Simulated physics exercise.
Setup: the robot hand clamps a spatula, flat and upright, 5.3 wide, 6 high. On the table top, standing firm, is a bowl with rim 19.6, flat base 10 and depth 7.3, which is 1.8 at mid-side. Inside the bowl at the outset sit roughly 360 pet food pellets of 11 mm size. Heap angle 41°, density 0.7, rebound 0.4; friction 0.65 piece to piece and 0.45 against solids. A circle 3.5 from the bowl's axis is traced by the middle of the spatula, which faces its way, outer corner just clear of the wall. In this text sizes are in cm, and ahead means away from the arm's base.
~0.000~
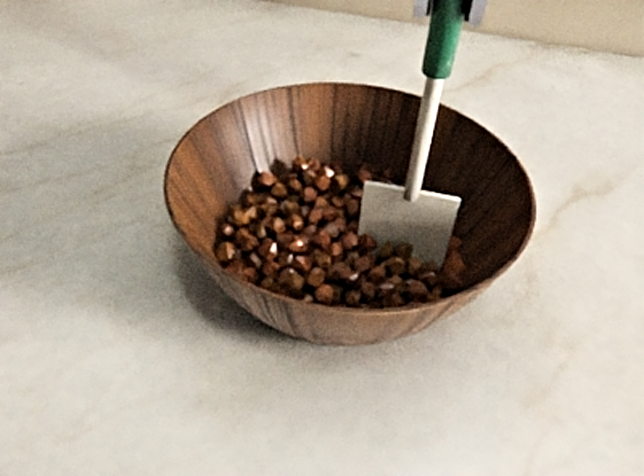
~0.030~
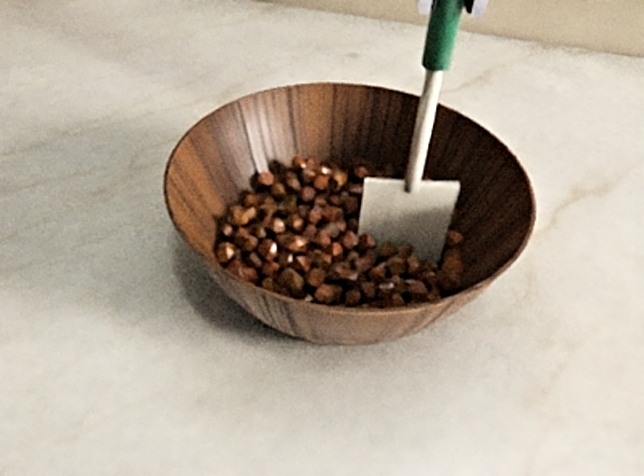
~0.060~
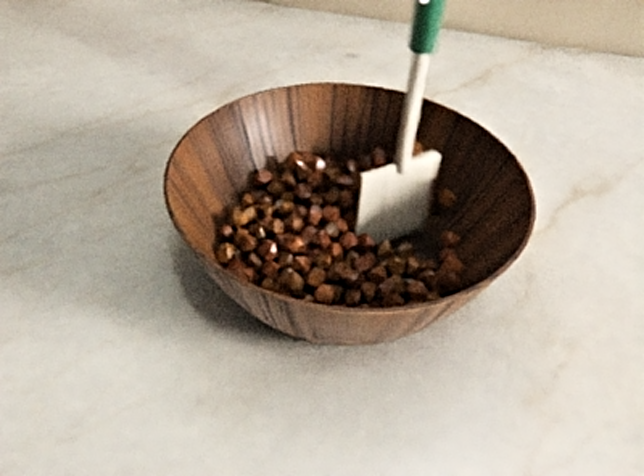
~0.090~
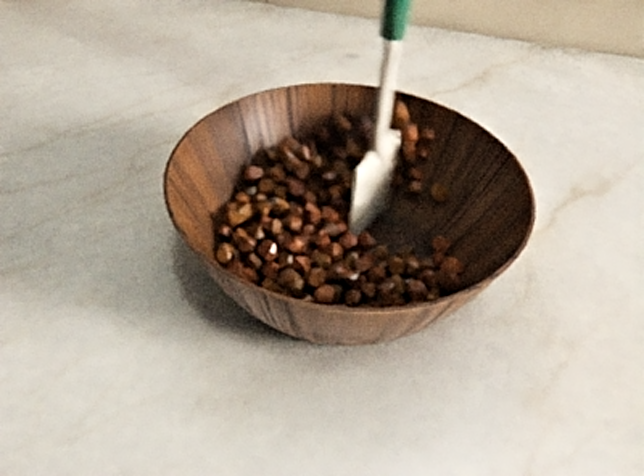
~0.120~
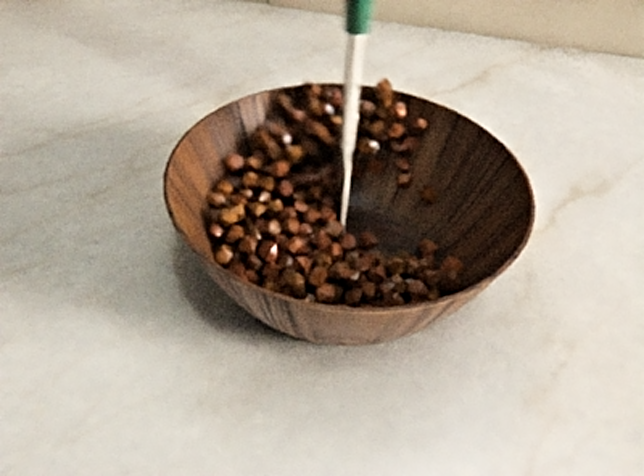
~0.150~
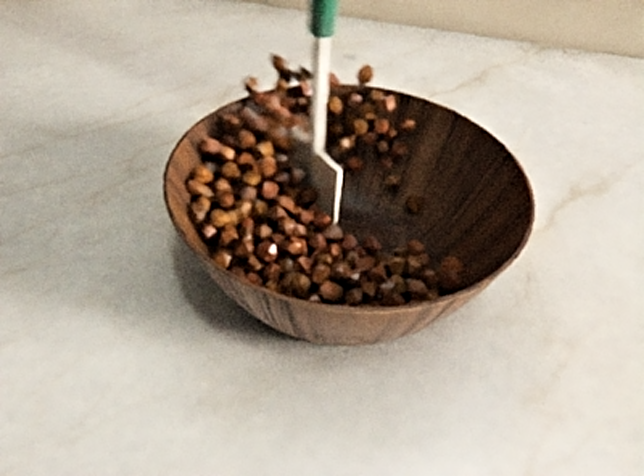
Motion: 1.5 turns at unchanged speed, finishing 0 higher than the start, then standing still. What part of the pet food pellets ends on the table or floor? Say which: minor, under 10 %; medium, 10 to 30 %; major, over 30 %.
That would be a medium share.
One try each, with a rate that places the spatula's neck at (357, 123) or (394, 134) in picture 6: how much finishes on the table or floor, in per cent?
Around 5 and 0 percent, in that order.
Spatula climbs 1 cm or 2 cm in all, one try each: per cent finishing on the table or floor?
Trial one: Roughly 20 %; trial two: Roughly 15 %.
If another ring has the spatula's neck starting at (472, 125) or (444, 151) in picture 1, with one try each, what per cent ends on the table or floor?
Close to 0 per cent for the first and close to 40 per cent for the second.
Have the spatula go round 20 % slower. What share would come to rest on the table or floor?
Estimated share: About 10 per cent.
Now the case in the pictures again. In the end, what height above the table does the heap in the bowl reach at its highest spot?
About 7.5 cm.
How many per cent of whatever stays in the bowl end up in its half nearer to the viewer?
Roughly 60 per cent.
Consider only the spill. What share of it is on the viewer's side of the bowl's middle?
About 60 per cent.
After 0.30 s, 289° round, highest piece 11 above the table; 327 in the bowl, 3 on the table or floor, 28 in flight or on the tool.
After 0.44 s, 82° round, highest piece 10 above the table; 298 in the bowl, 43 on the table or floor, 17 in flight or on the tool.
After 0.72 s, 180° round, highest piece 8 above the table; 277 in the bowl, 81 on the table or floor.
After 1.42 s, 180° round, highest piece 8 above the table; 277 in the bowl, 81 on the table or floor.
At rest, 277 in the bowl, 81 on the table or floor. That is 23 % on the table or floor.
